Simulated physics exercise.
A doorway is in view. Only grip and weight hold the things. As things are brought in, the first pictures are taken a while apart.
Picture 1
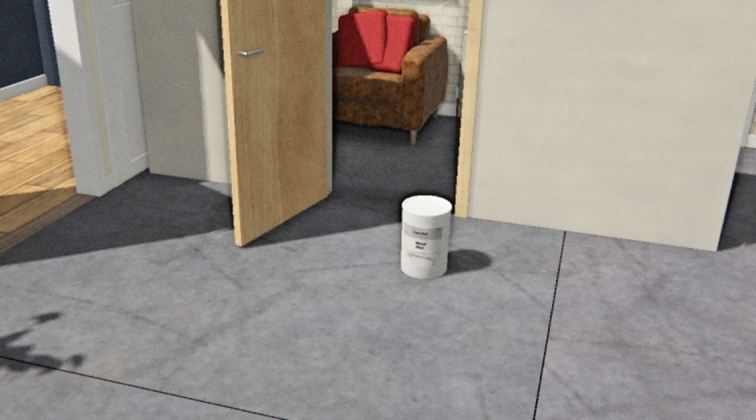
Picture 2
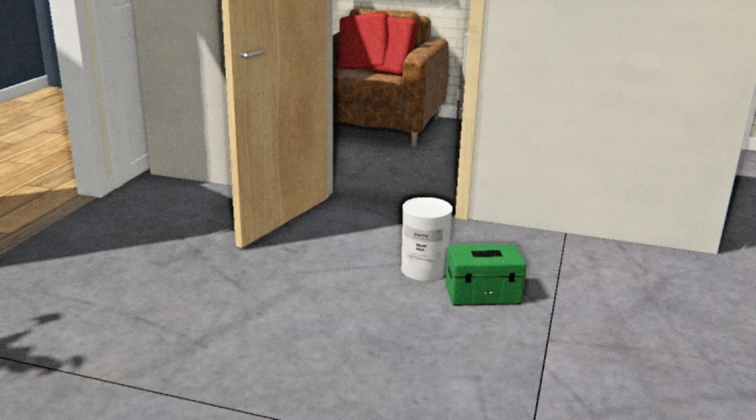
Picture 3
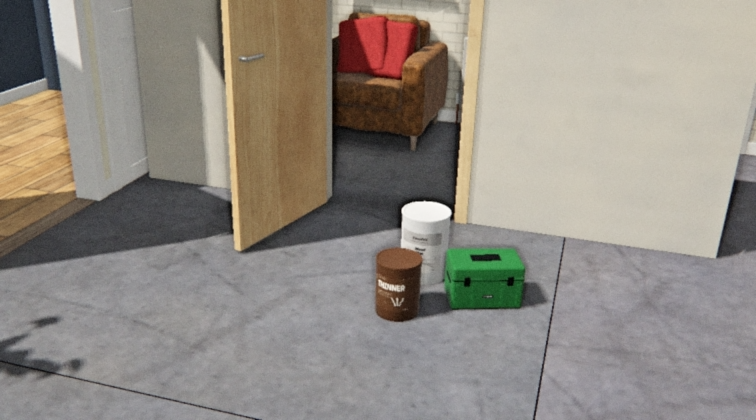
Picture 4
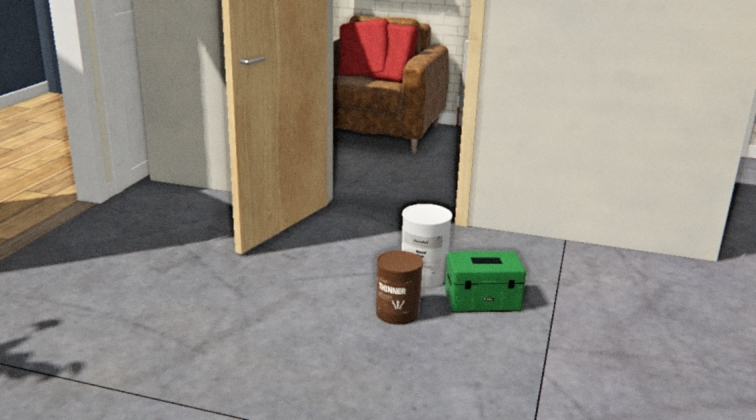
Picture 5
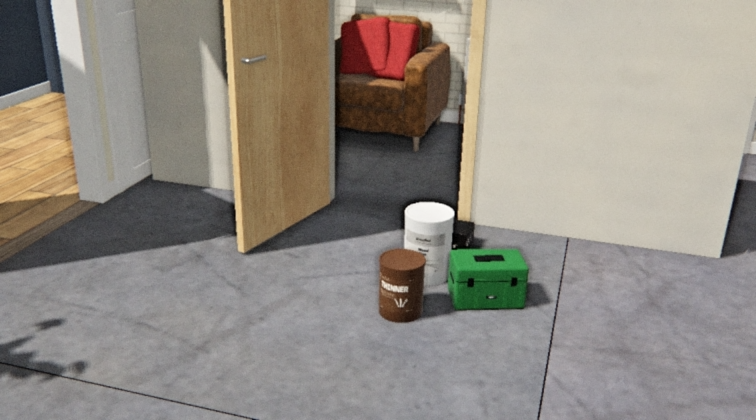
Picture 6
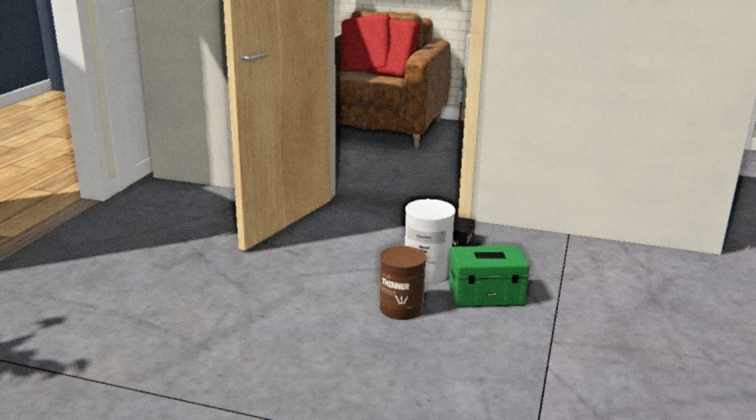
White pail standing by a wide-open door, with a green toolbox, a brown pail and a partly hidden black object appearing around it.
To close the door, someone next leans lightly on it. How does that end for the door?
The door ends up fully closed.
Then, 0.60 s later than the last frame, door 83° open.
Then, 1.10 s later than the last frame, door 46° open.
Then, 1.50 s later than the last frame, door 12° open.
When it is over, door 0° open; all 4 as before. End places, in pixels of the last picture, black box near (460, 234).
